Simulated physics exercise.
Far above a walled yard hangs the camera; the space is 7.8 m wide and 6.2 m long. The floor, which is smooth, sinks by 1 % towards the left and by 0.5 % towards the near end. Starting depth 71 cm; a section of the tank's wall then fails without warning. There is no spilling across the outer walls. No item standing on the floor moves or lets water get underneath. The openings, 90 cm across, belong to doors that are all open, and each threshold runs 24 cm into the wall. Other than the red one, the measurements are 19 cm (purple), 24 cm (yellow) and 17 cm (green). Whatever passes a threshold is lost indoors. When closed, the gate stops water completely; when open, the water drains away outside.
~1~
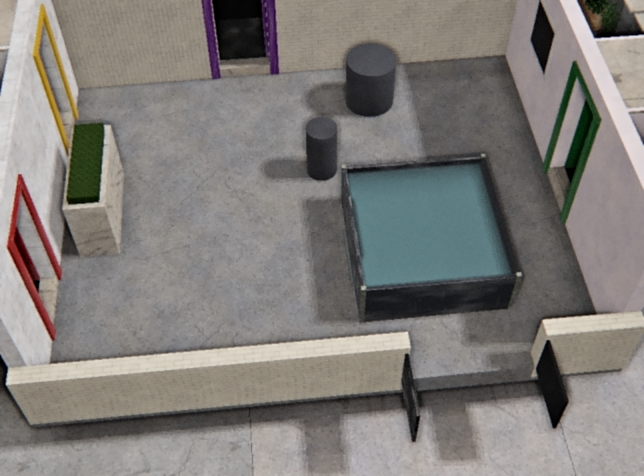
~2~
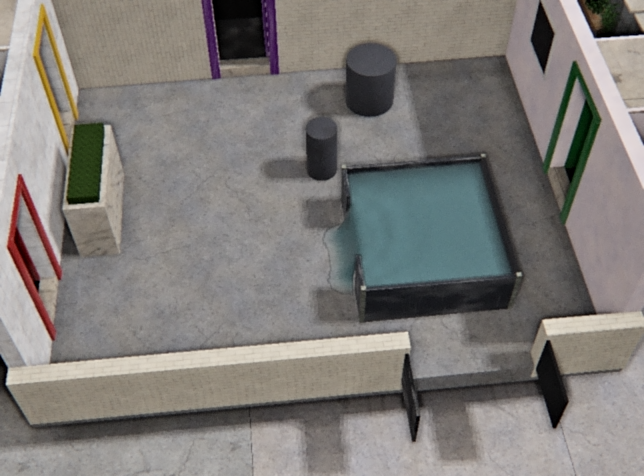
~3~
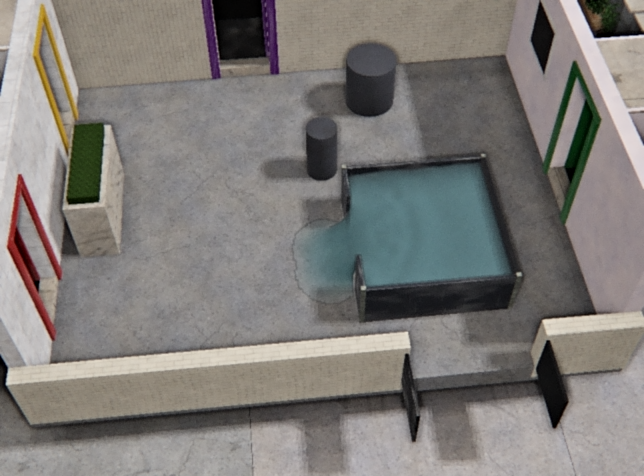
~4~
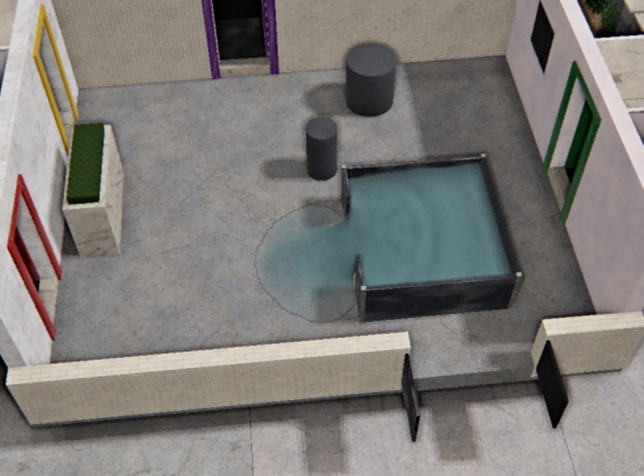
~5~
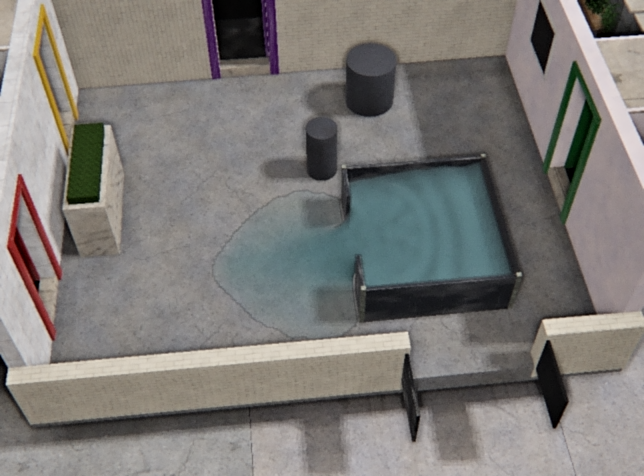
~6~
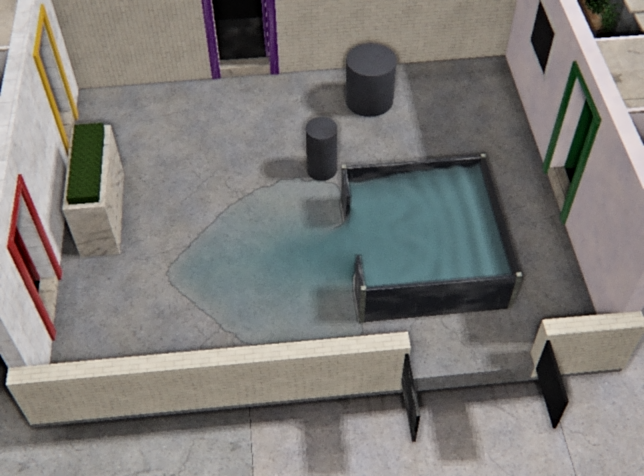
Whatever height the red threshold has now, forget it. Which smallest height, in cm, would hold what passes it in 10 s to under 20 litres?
It would have to be roughly 24 cm high.
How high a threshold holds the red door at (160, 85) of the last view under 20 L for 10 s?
Something near 12.0 cm.
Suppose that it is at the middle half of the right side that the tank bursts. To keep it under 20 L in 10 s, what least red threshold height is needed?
I'd say close to 8.5 cm.
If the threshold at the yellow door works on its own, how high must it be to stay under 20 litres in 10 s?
For yellow, a step near 12.0 cm.
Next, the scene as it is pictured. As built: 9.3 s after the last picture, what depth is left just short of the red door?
You'd measure close to 12.5 cm there.
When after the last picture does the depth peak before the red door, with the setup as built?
The level tops out near 1.8 seconds.
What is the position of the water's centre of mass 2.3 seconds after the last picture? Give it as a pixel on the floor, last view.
(287, 256), roughly.
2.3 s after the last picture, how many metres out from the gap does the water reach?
Close to 6.2 metres, I'd say.
Then, 0.7 s after the last picture water covers 35 % of the floor, deepest (44 cm) near (347, 263); 15 cm at the red door, 1 litre in over its 11 cm threshold.
Then, 2.3 s after the last picture water covers 45 % of the floor, deepest (34 cm) near (102, 370); 28 cm at the red door, 132 litres in over its 11 cm threshold.
Then, 9.3 s after the last picture water covers 85 % of the floor, deepest (14 cm) near (78, 98); 12 cm at the red door, 263 litres in over its 11 cm threshold.
At the red door as built, the water peaked near 29 cm, 1.9 s after the last picture.
With a threshold of 22 cm, 36 litres would have come in within the 10 s; with 30 cm, 3 litres. So under 20 litres takes about 24 cm.
